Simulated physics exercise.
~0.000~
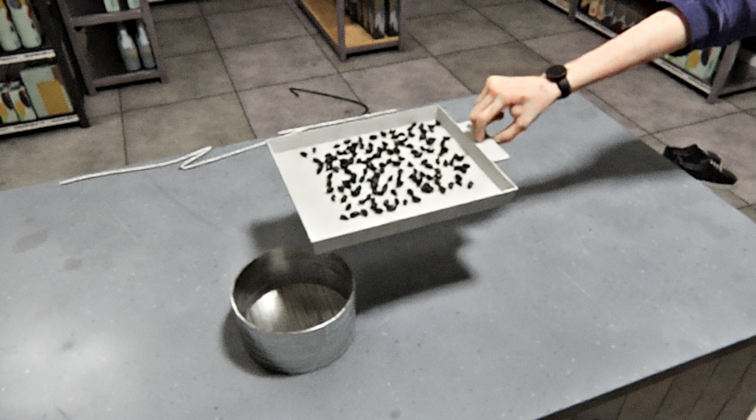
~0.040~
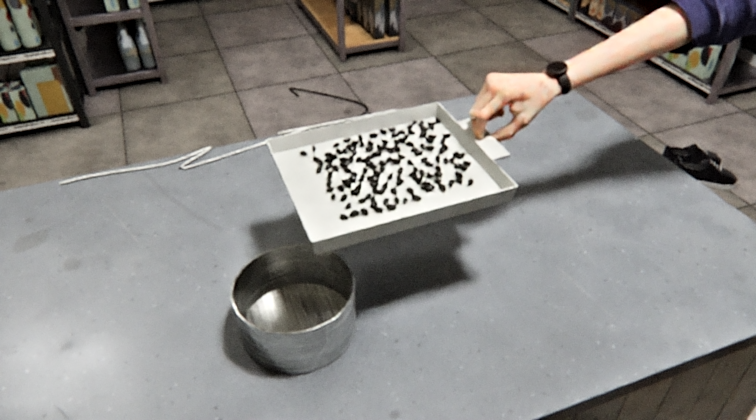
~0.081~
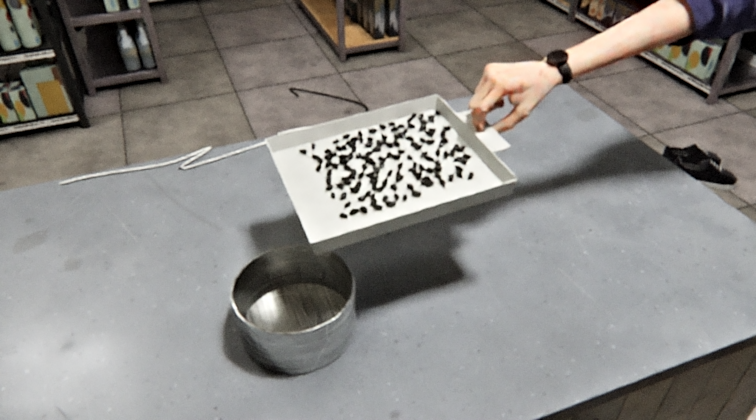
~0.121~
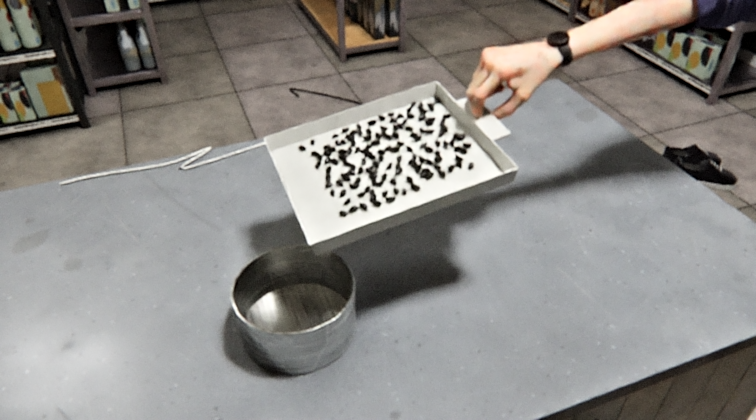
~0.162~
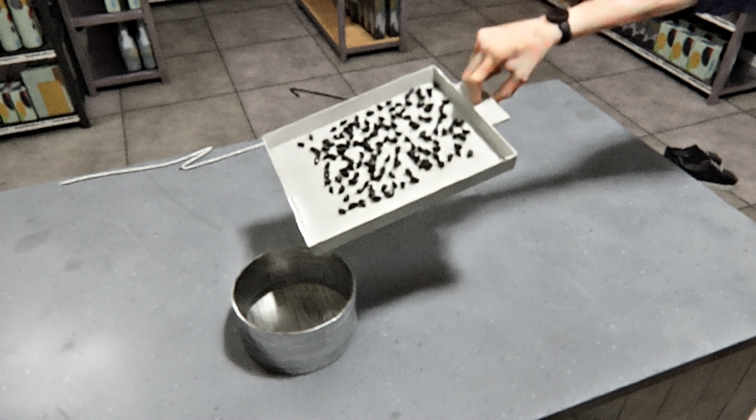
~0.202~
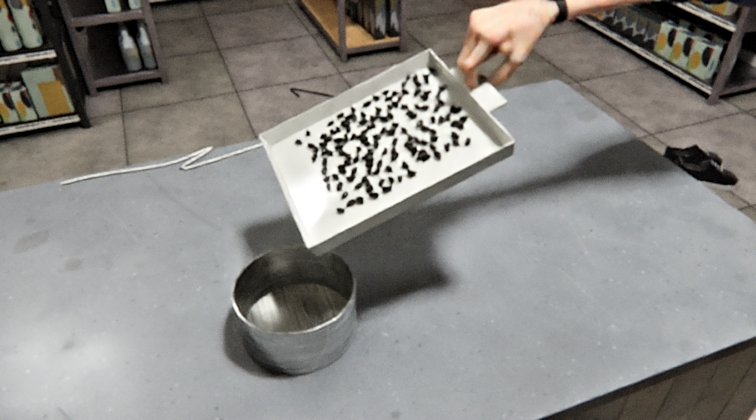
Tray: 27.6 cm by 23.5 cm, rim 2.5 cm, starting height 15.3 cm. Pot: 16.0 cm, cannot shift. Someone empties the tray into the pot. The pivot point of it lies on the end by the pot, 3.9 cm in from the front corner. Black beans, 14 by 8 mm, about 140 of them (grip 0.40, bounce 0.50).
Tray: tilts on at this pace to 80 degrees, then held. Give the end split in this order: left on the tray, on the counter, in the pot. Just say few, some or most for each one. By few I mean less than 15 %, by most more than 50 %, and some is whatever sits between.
I would say tray some, counter some, pot some.
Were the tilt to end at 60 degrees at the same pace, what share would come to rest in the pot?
That would be around 25 percent.
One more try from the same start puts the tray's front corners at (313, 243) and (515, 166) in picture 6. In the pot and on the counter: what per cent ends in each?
You'd end with pot at 70 and counter at 0.
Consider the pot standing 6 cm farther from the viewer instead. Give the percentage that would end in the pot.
25 per cent.
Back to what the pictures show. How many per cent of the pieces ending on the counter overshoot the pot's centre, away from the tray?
100 %.
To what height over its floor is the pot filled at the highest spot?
1.0 cm.
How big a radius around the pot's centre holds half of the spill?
26 cm.
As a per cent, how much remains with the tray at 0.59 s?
Roughly 100 per cent.
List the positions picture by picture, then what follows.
The first frame shows tray tilt 0 degrees, front corners at (315, 239) and (514, 187); middle of the pieces at (382, 164); pot at (293, 285).
The second frame shows tray tilt 1 degrees, front corners at (314, 239) and (514, 185); middle of the pieces at (382, 163).
The third frame shows tray tilt 4 degrees, front corners at (313, 240) and (514, 178), lowest corner left front; middle of the pieces at (382, 159).
The fourth frame shows tray tilt 8 degrees, front corners at (312, 241) and (514, 167), lowest corner left front; middle of the pieces at (381, 152).
The fifth frame shows tray tilt 14 degrees, front corners at (311, 243) and (513, 153), lowest corner left front; middle of the pieces at (379, 144).
The sixth frame shows tray tilt 19 degrees, front corners at (310, 244) and (510, 141), lowest corner left front; middle of the pieces at (376, 137); pot at (294, 286). Its pace works out near 135 degrees a second.
Then, at 0.43 s, tilt 49 degrees; the tray holds 100 %, the pot 0 %.
Then, at 0.59 s, tilt 71 degrees; the tray holds 100 %, the pot 0 %.
Then, at 0.87 s, tilt 80 degrees; the tray holds 40 %, the pot 30 %.
In the end, at 1.9 s, tray 30 %, counter 30 %, pot 35 %.
